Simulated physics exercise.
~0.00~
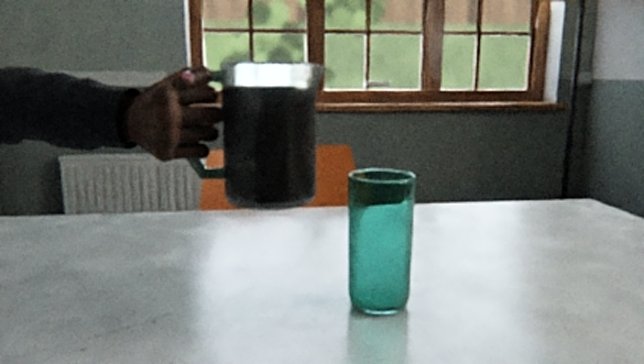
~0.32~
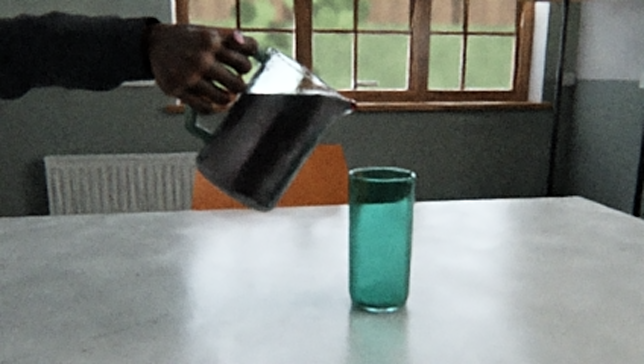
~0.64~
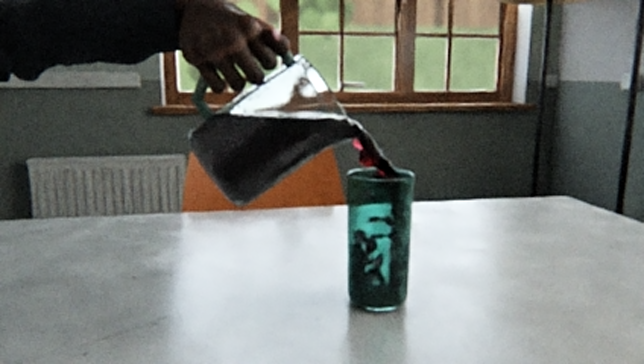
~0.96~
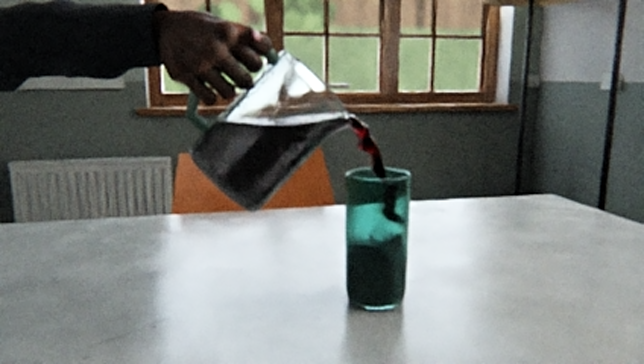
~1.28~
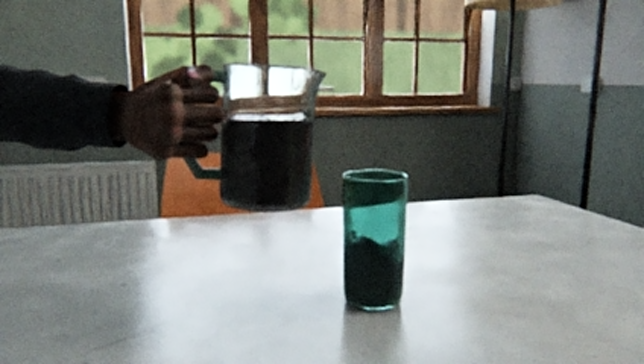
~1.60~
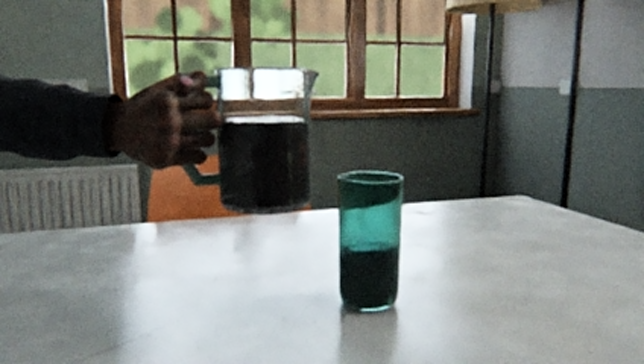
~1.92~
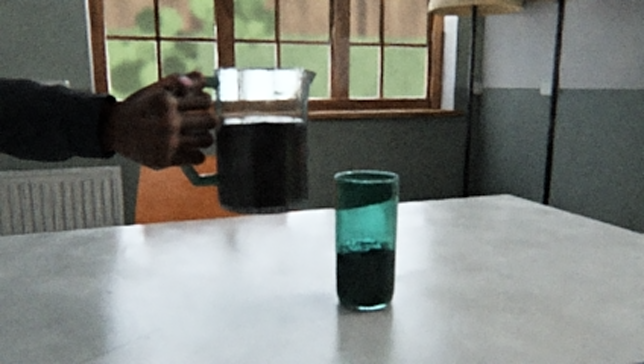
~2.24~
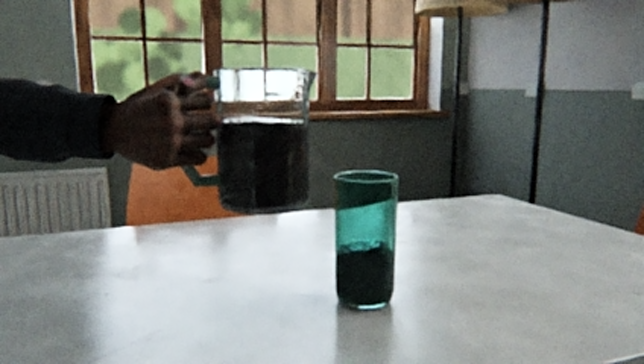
A hand tilting a pitcher of dark red wine, partly filling a green-tinted slim glass on a table, then levelling the pitcher.
